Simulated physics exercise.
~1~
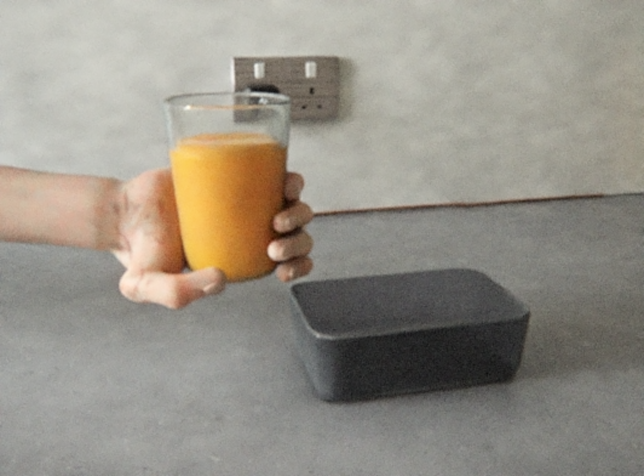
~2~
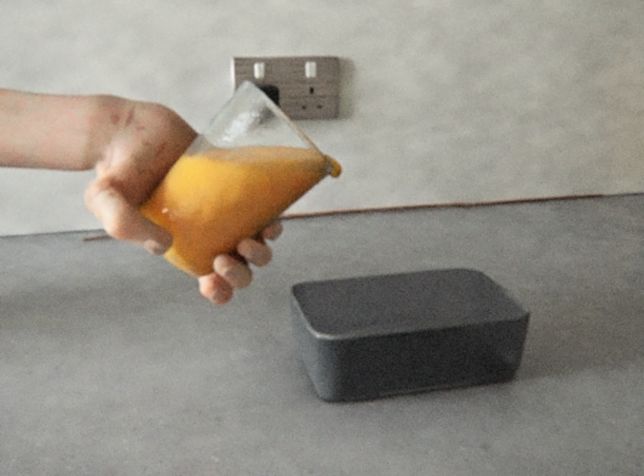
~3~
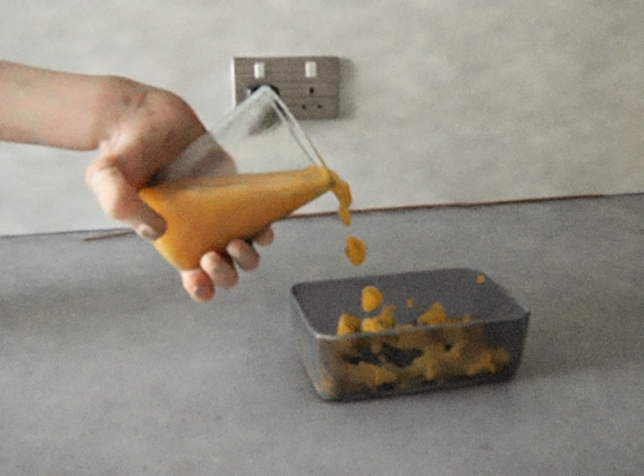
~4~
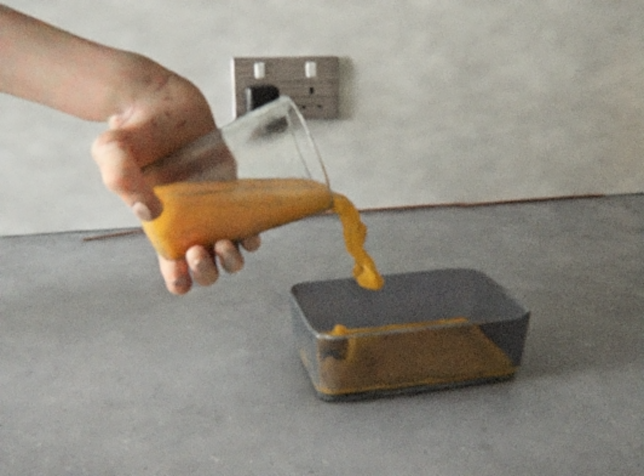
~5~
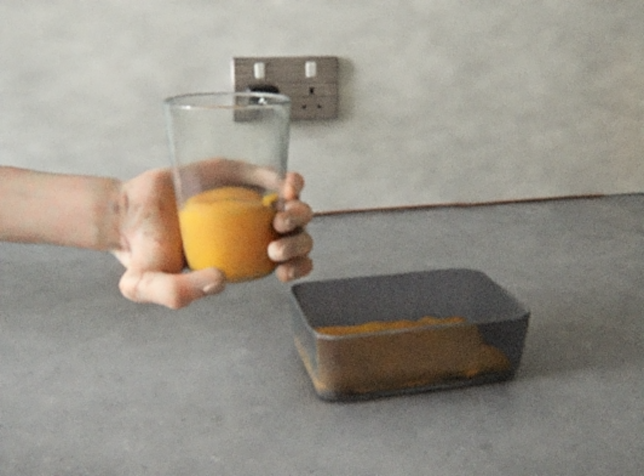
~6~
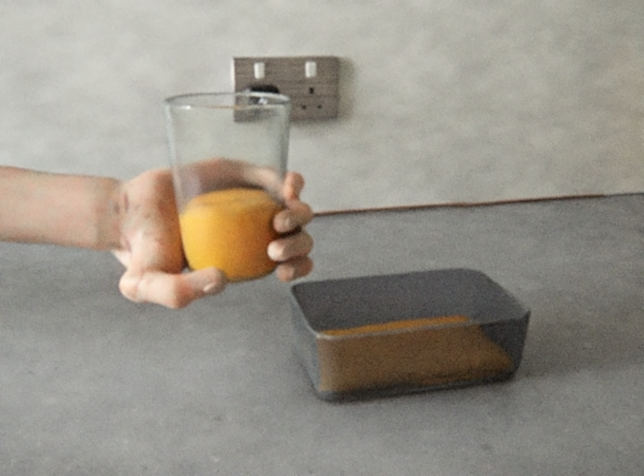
On a grey worktop near a wall socket, a hand tipped a glass of orange juice to the right, pouring some into a dark, empty food box, then turned it upright again, leaving juice in both the glass and the box.
